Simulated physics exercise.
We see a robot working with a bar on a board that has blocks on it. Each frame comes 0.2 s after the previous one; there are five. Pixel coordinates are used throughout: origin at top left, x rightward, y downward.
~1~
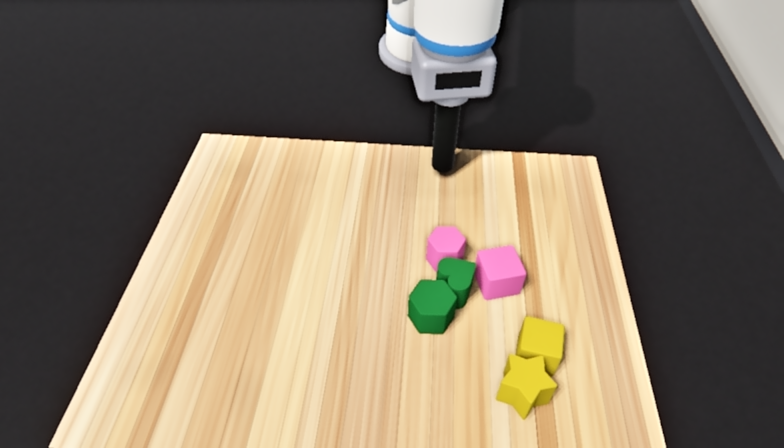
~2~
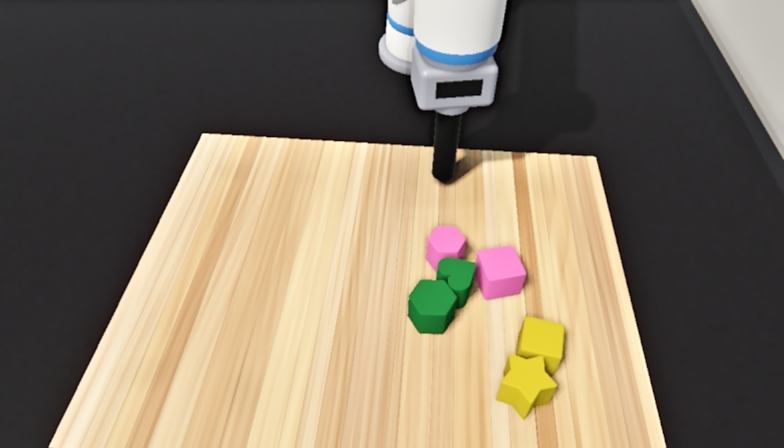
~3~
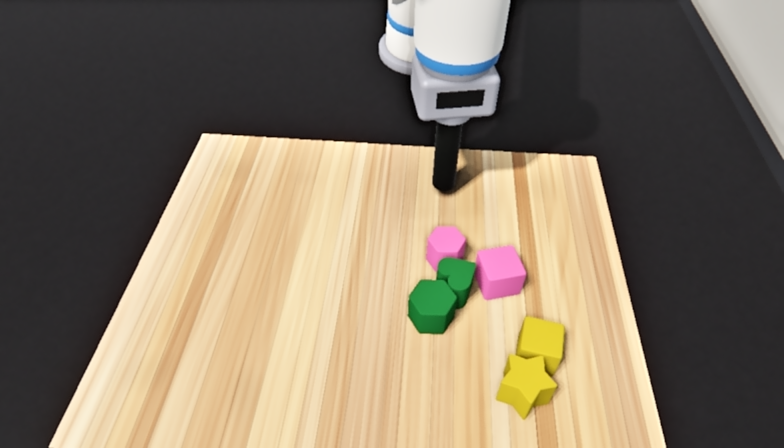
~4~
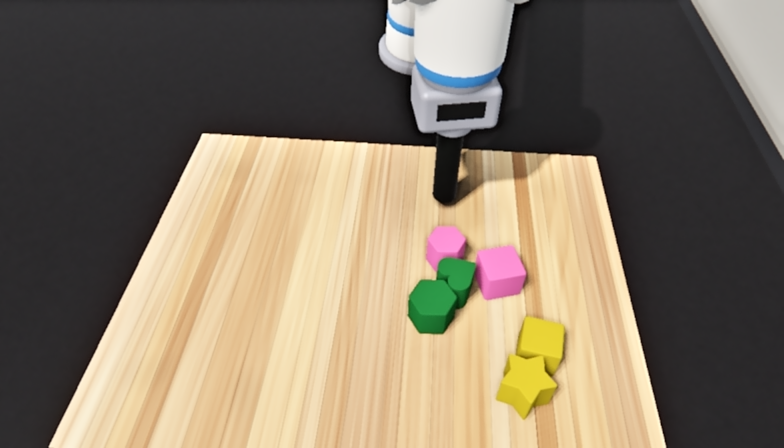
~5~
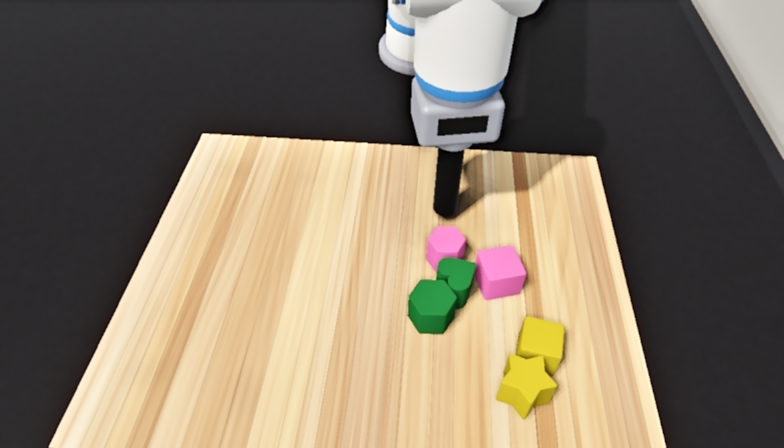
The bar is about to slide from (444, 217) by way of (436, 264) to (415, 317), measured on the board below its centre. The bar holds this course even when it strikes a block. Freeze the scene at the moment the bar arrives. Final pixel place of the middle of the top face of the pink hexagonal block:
That would be at about pixel (452, 300).
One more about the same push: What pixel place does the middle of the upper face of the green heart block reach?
Located at (489, 312).
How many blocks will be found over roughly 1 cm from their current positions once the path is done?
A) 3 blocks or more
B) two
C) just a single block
(A)
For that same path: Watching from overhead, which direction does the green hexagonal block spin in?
In a top view, it turns clockwise.
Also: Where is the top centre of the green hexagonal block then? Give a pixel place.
I'd expect the centre of its top face to be at (432, 332).
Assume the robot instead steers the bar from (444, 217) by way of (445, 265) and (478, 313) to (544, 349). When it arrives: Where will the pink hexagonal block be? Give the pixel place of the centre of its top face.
Pixel (467, 317).
On the path given first. One third of the way, bar at (441, 241); pink hexagonal block at (447, 251); green heart block at (460, 278).
Two thirds of the way, bar at (431, 274); green hexagonal block at (433, 316), turned 60° clockwise; pink hexagonal block at (449, 285), turned 40° anticlockwise; green heart block at (479, 305), turned 45° anticlockwise.
At the end, bar at (416, 310); green hexagonal block at (432, 332), turned 90° clockwise; pink hexagonal block at (452, 300), turned 65° anticlockwise; green heart block at (489, 312), turned 65° anticlockwise; pink four-sided block unmoved.
